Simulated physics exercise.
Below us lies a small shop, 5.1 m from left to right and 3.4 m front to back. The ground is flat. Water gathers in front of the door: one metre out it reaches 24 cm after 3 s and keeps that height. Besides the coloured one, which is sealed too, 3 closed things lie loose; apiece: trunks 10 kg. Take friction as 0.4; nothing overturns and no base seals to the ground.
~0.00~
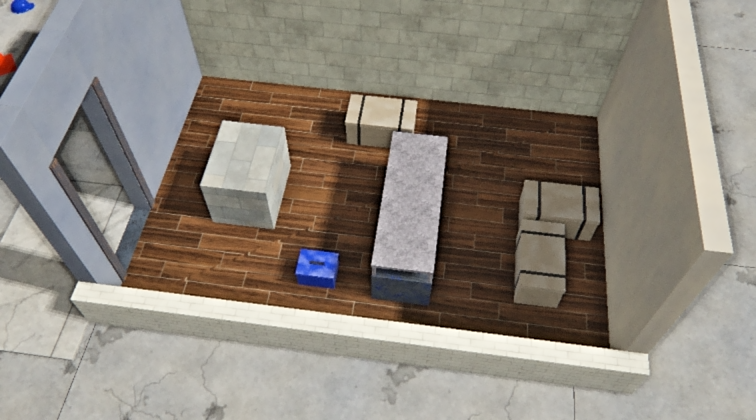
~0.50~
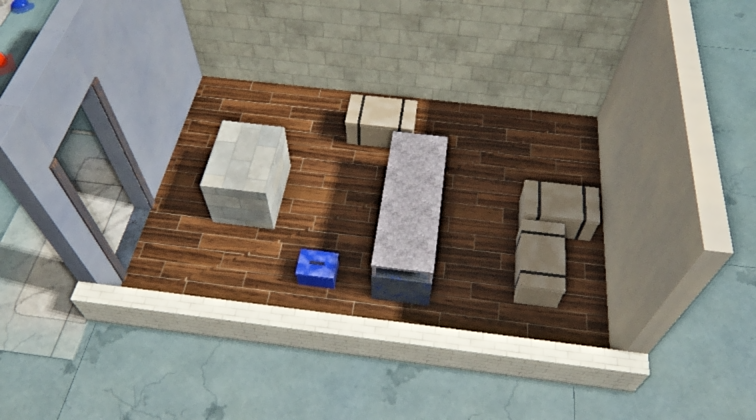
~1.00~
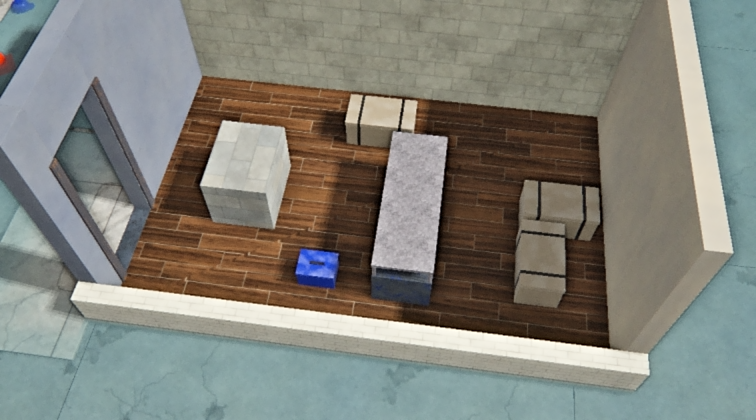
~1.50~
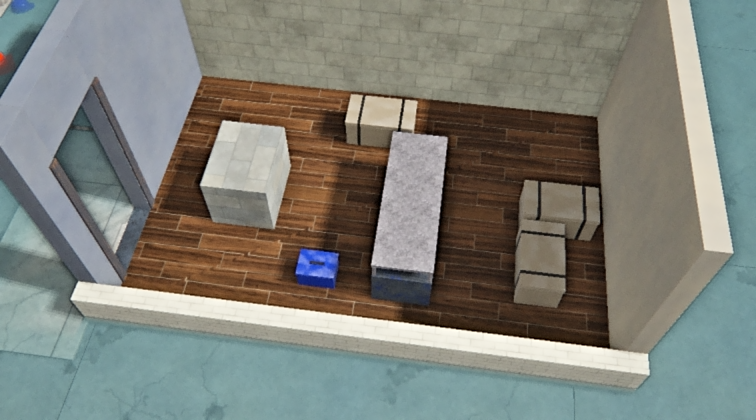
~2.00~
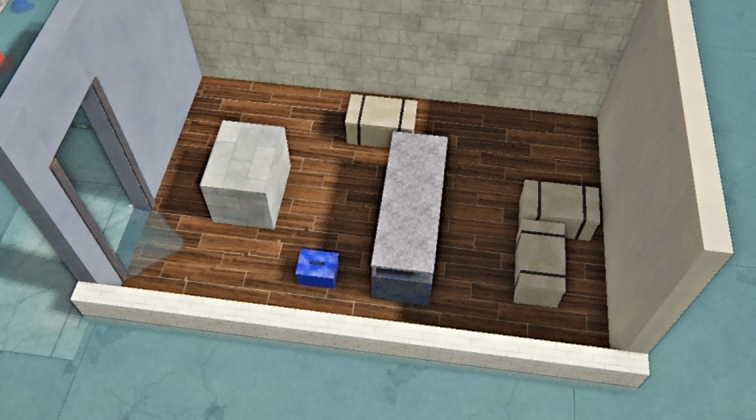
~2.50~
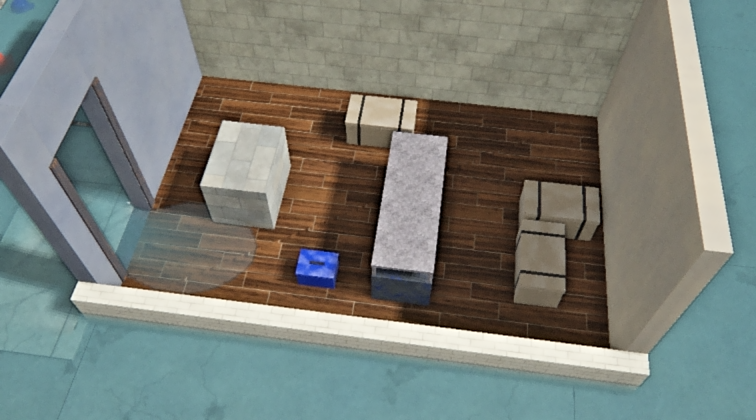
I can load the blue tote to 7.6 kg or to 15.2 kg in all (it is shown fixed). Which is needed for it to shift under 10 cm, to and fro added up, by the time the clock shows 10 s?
I expect that neither load is enough.
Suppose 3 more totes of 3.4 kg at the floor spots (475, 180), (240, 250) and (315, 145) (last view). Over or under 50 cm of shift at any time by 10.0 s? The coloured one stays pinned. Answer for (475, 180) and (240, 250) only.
In that order: Short of it, past it.
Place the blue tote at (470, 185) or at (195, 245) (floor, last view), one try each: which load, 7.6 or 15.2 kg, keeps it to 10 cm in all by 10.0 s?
In that order: Either load holds; neither is enough.
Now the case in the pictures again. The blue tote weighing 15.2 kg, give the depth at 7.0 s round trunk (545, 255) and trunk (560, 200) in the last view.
About 5 and 2 cm.
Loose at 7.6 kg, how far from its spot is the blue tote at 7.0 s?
About 60 cm.
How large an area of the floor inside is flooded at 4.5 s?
About 6.5 m2.
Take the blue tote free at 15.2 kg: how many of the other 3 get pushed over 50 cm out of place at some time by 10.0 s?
That makes 3.
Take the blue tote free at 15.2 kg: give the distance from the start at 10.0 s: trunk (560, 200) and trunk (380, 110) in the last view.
In turn: 100 cm, 100 cm.
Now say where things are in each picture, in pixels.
The first picture shows the blue tote at (317, 263) rests on the ground; 0.0 m2 under water; 0 of 4 have shifted.
The second picture shows the blue tote at (317, 263), on the bottom; 0.0 m2 under water; 0 of 4 have shifted.
The third picture shows the blue tote at (317, 263), on the bottom; 0.0 m2 under water; 0 of 4 have shifted.
The fourth picture shows the blue tote at (317, 263) rests on the ground; 0.0 m2 under water; 0 of 4 have shifted.
The fifth picture shows the blue tote at (317, 263) rests on the ground; water covers 0.2 m2; 0 of 4 have shifted.
The sixth picture shows the blue tote at (317, 263) rests on the ground; 1.1 m2 under water; 0 of 4 have shifted.
After 3.5 s the blue tote would be 2 cm from its start with 7.6 kg and 0 cm from its start with 15.2 kg; 4 cm of water round it then.
After 4.5 s the blue tote would be 41 cm from its start with 7.6 kg and 18 cm from its start with 15.2 kg; 8 cm of water round it then.
After 7.0 s the blue tote would be 67 cm from its start with 7.6 kg and 37 cm from its start with 15.2 kg; 12 cm of water round it then.
After 10.0 s the blue tote would be 67 cm from its start with 7.6 kg and 38 cm from its start with 15.2 kg; 10 cm of water round it then.
